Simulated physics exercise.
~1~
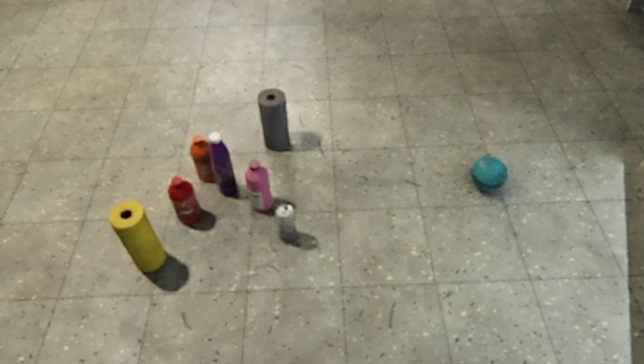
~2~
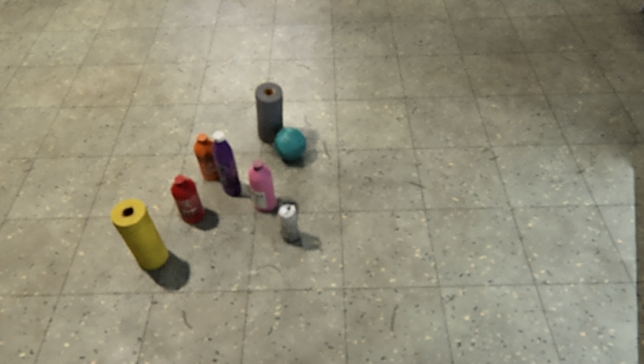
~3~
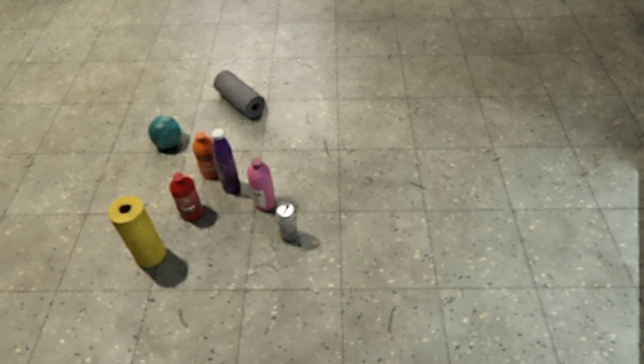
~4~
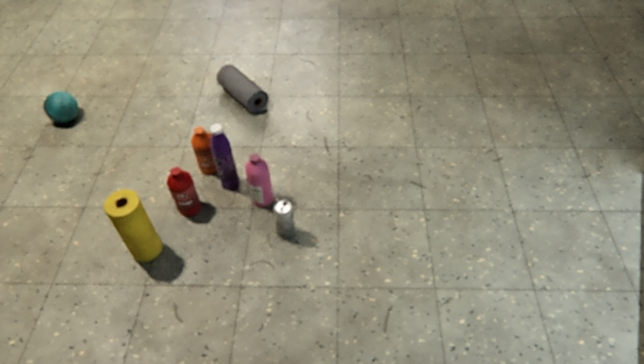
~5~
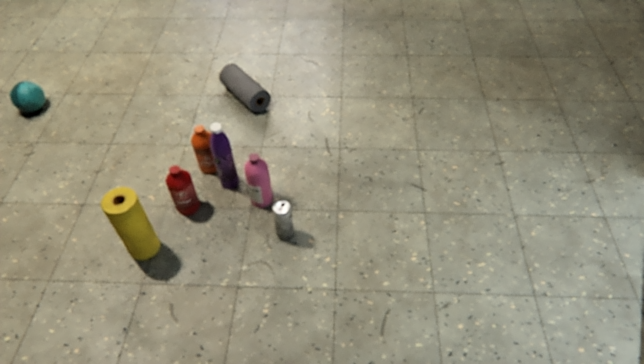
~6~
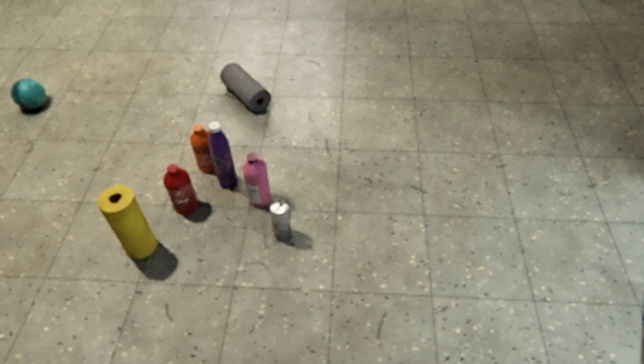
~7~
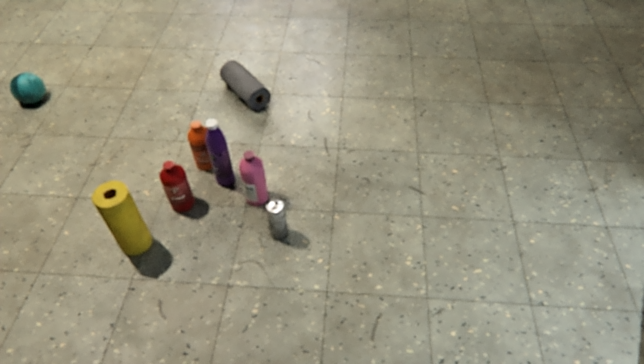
Grey roll toppling onto its side as a turquoise ball rolls in from the right, then stops at left, the bottles still standing.
